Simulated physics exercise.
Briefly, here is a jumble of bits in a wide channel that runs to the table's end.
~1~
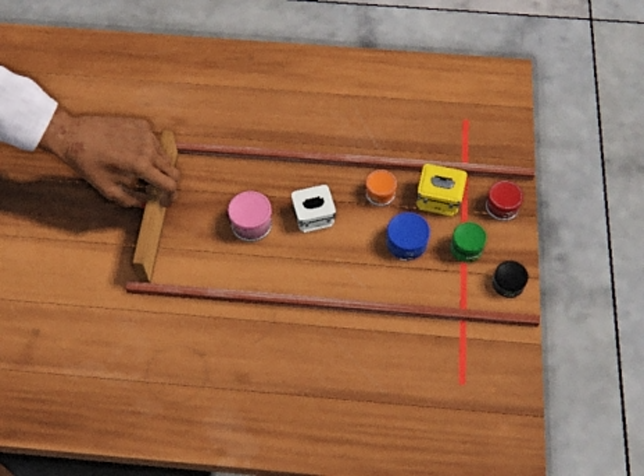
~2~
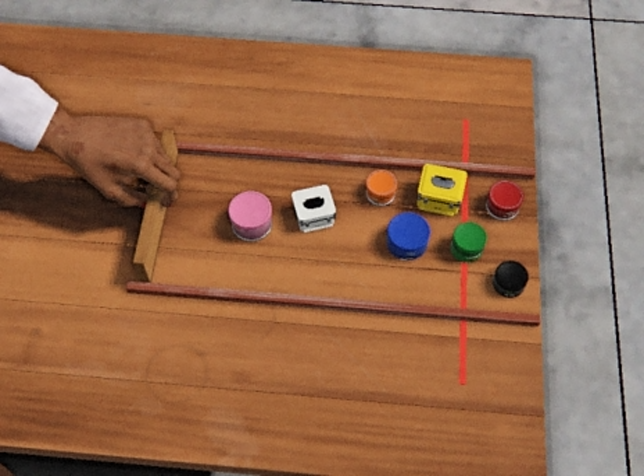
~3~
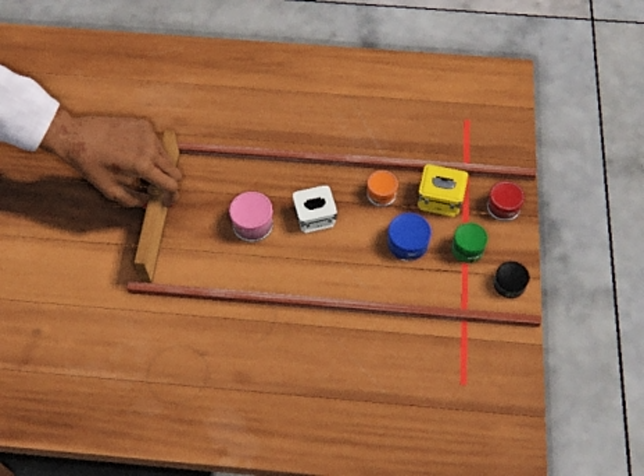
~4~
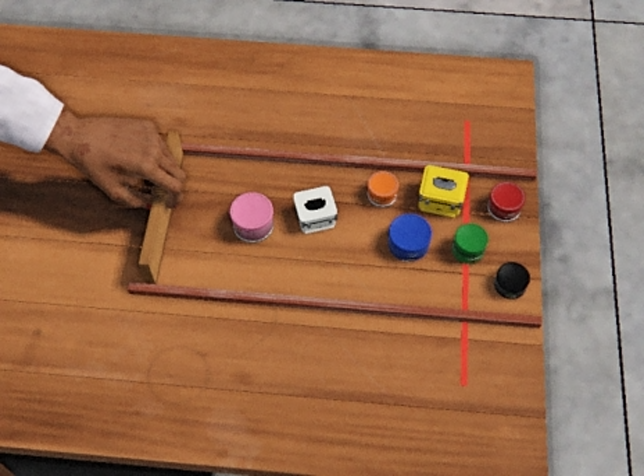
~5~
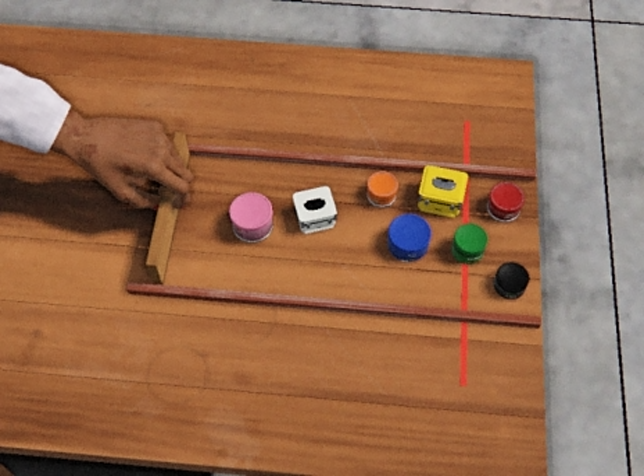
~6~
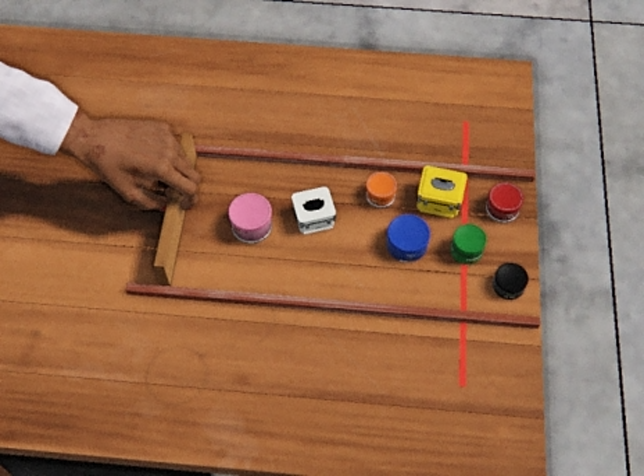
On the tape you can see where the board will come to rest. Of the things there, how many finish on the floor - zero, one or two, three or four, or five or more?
One or two finish on the floor.
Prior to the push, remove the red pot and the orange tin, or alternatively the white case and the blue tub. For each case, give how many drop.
First 1, then 1.
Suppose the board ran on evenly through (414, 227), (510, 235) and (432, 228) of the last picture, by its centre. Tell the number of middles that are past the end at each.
Respectively 0, 4 and 0.
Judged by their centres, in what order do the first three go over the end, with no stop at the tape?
Sequence: Green tub, red pot, blue tub.
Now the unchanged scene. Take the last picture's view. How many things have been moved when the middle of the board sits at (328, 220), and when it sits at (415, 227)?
At the first spot the count is 3, and at the second it is 7.
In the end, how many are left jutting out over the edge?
Count: 2.
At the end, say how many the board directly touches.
Total: 3.
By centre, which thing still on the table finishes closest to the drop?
Foremost is the blue tub.
Soon after, none off yet; black tub at rest near (510, 281); red pot at rest near (504, 203); green tub at rest near (468, 245).
By the end, the number that fall off is one or two; fallen, green tub and red pot.
